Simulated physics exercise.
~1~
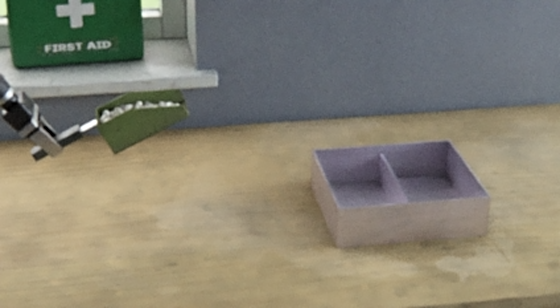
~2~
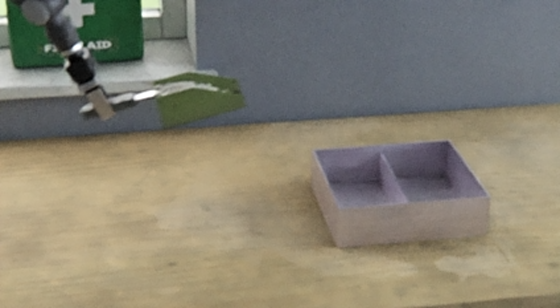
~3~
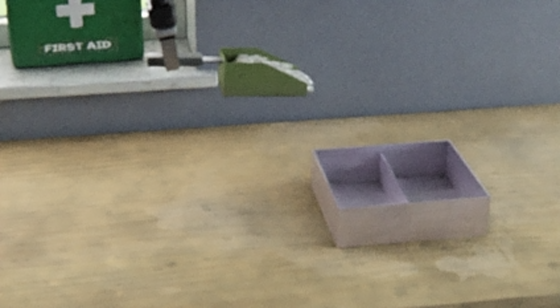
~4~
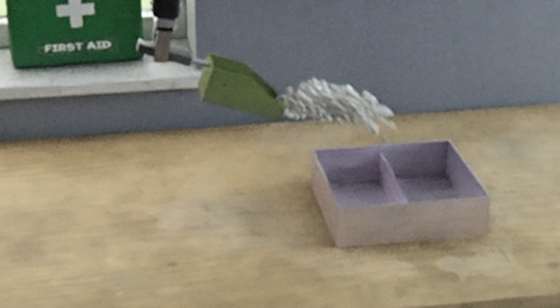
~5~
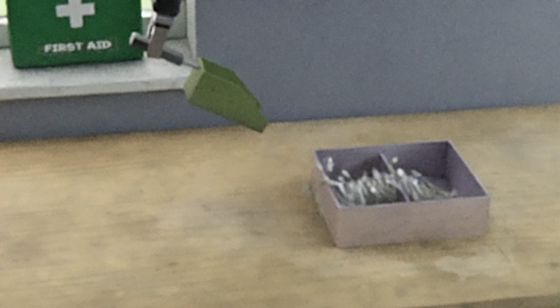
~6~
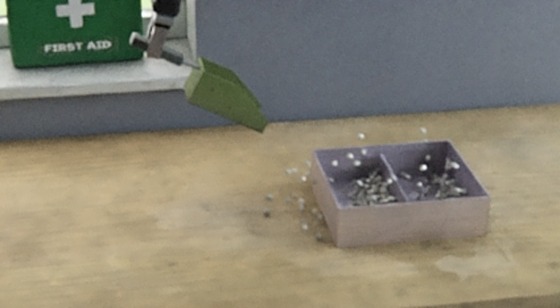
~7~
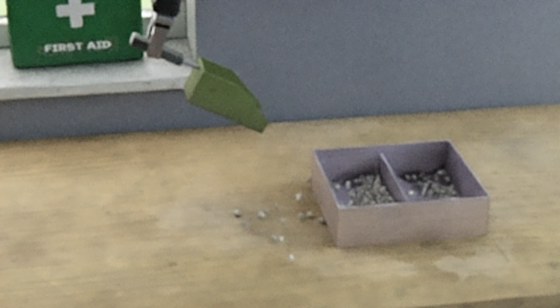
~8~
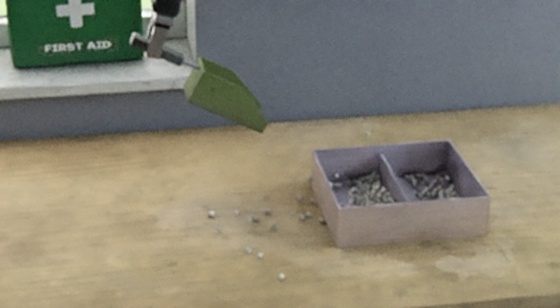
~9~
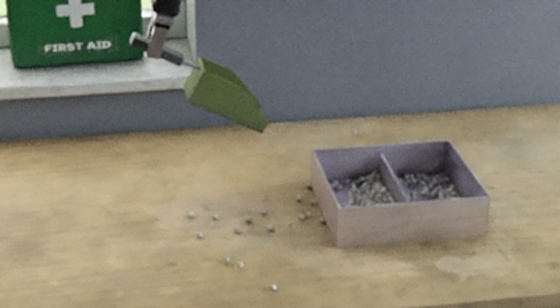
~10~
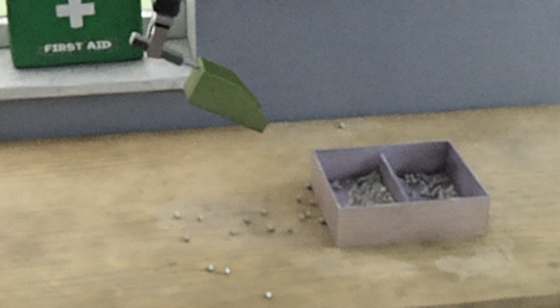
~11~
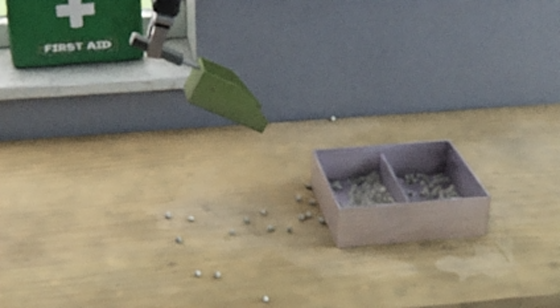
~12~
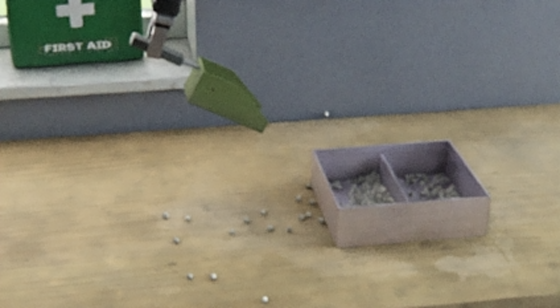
A robot arm tips beads from a green scoop into a divided bin, spilling some.
